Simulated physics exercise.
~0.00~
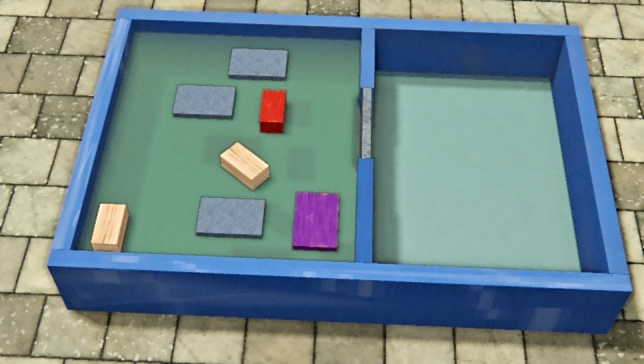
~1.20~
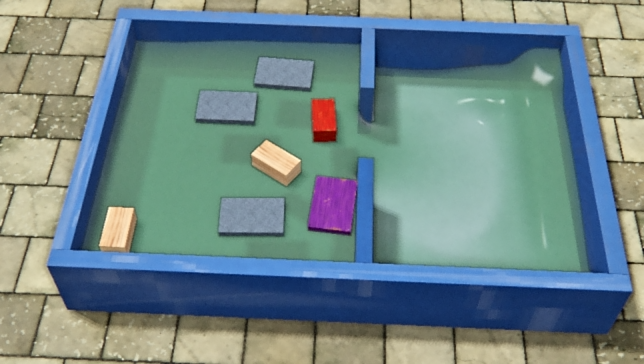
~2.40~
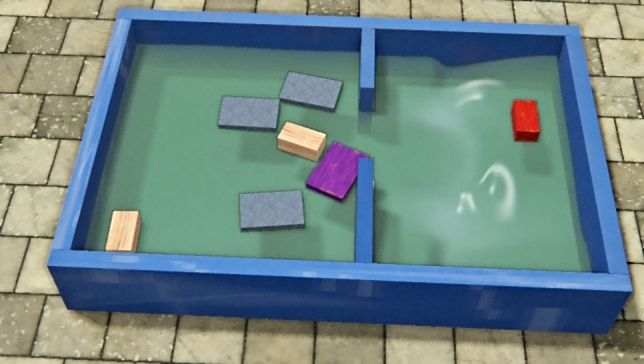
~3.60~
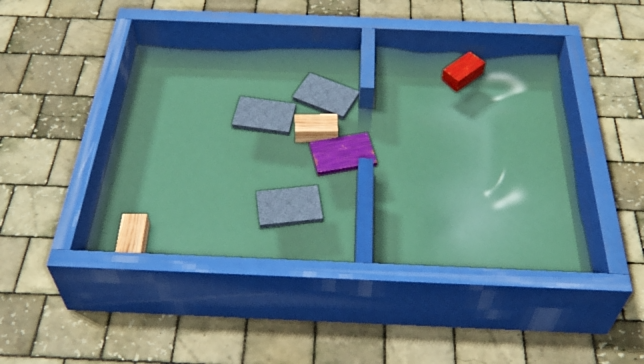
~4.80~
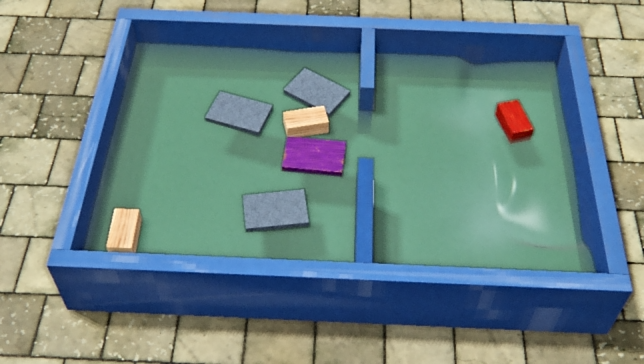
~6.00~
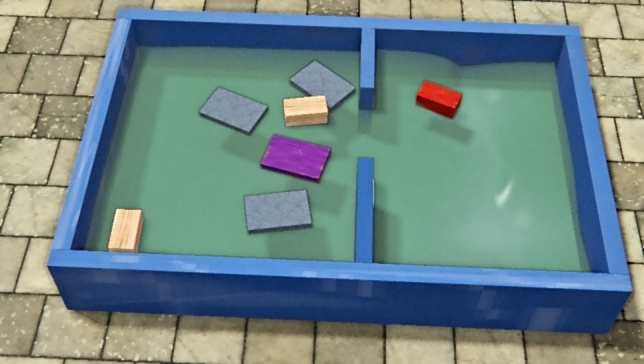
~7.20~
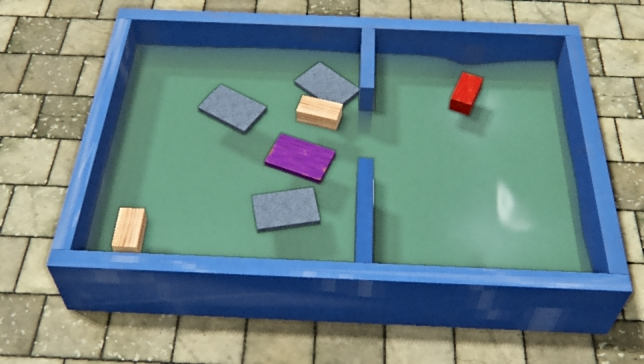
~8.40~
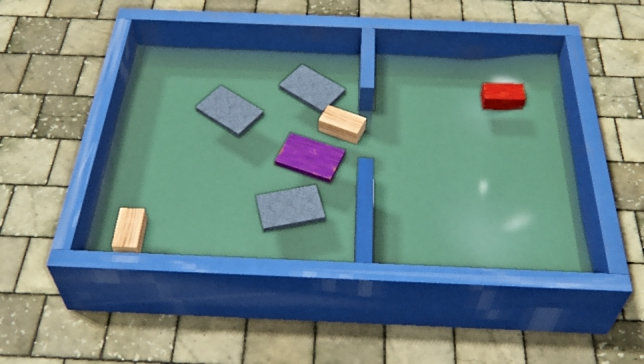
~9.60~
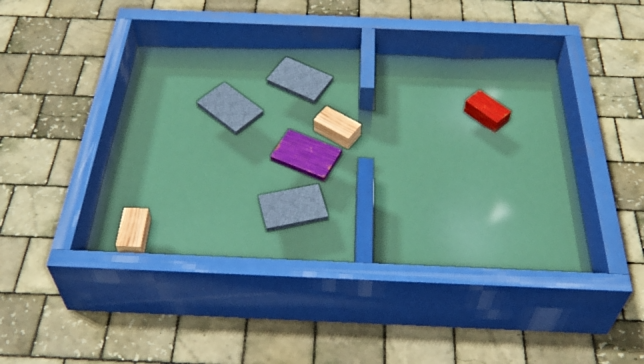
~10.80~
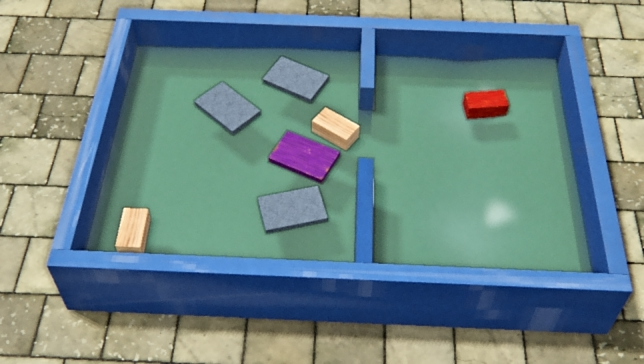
A blue basin's dividing board came out and water rushed from left to right, sweeping a red block through the gap while a purple slab swung toward it, then drifted back and settled on the left with the wooden blocks and grey slabs.
